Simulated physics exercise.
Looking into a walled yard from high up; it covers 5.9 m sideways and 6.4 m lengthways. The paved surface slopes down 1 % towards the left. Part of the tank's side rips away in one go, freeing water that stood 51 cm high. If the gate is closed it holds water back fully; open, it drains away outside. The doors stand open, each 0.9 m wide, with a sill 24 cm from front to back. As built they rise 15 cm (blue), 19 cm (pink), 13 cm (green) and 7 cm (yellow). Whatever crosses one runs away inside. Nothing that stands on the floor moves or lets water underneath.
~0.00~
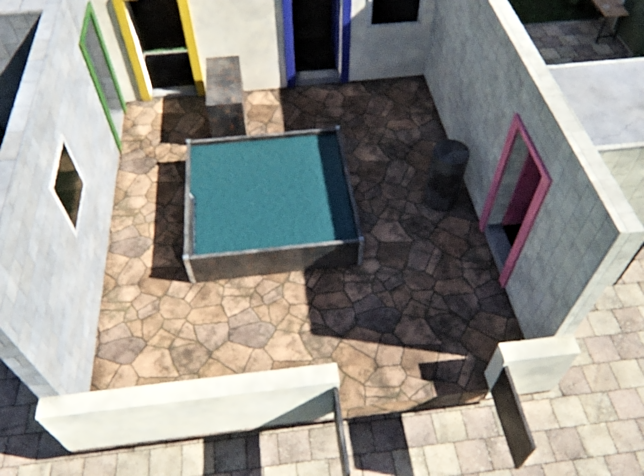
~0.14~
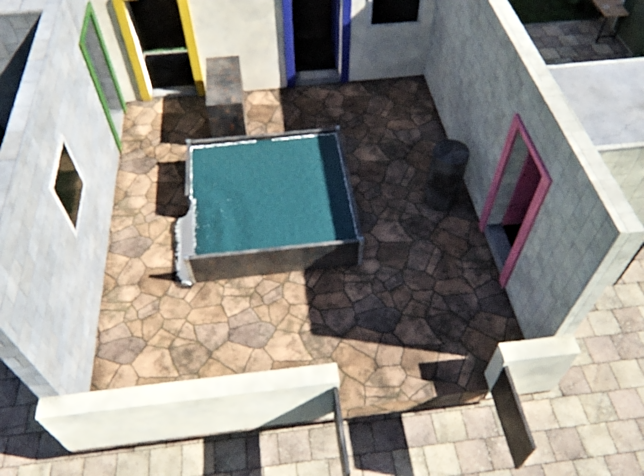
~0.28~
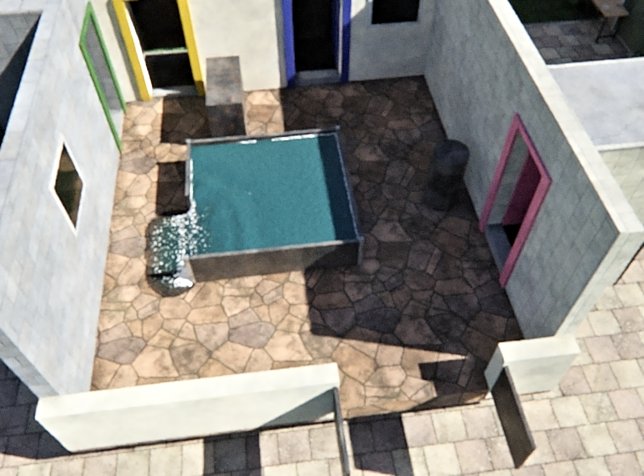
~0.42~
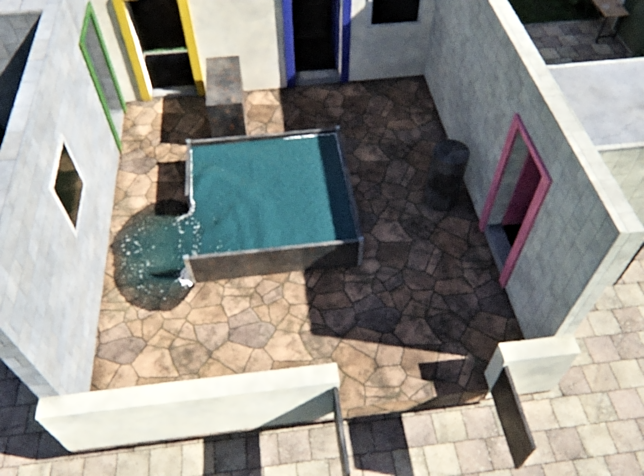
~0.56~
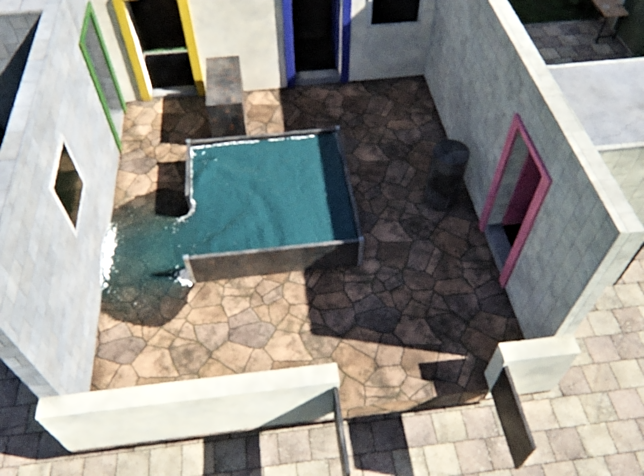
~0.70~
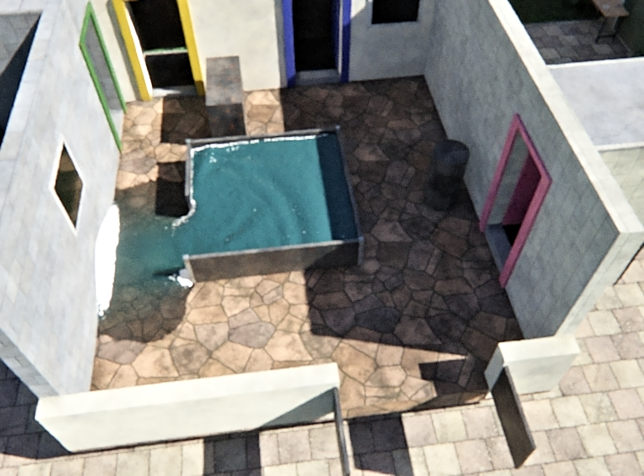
In this clip, a tank of teal water stands in a walled, stone-paved yard until part of its left side breaks open, and water pours out, spreading leftward across the paving and splashing white against the left wall.
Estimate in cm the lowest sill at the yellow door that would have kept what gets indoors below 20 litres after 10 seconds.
About 15 cm.
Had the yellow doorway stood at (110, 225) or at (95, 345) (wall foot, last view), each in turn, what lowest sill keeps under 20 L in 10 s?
About 27 and 17 cm.
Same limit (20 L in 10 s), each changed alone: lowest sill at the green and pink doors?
Roughly 12.0 cm at green and 8.5 cm at pink.
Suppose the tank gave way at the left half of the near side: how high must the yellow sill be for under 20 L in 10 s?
Then roughly 14.0 cm.
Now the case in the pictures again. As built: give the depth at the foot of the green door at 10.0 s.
About 11.5 cm.
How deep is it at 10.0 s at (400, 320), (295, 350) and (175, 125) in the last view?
Roughly 7, 4 and 11 cm, in turn.
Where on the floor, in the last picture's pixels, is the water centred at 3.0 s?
Near (220, 235).
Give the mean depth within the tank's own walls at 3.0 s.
Roughly 28 cm on average.
After 1.4 s water covers 15 % of the floor, deepest (40 cm) near (119, 261); it has not reached the yellow door.
After 3.0 s water covers 40 % of the floor, deepest (36 cm) near (89, 409); 17 cm at the yellow door, 11 litres in over its 7 cm sill.
After 10.0 s water covers 95 % of the floor, deepest (14 cm) near (87, 422); 11 cm at the yellow door, 206 litres in over its 7 cm sill.
At the yellow door as built, the water arrived by 2.3 s and peaked near 21 cm at 3.4 s.
Run again over the same 10 s with other heights there, 39 litres in over 13.5 cm, 7 litres over 18 cm. The limit of 20 litres is kept from about 15 cm up.
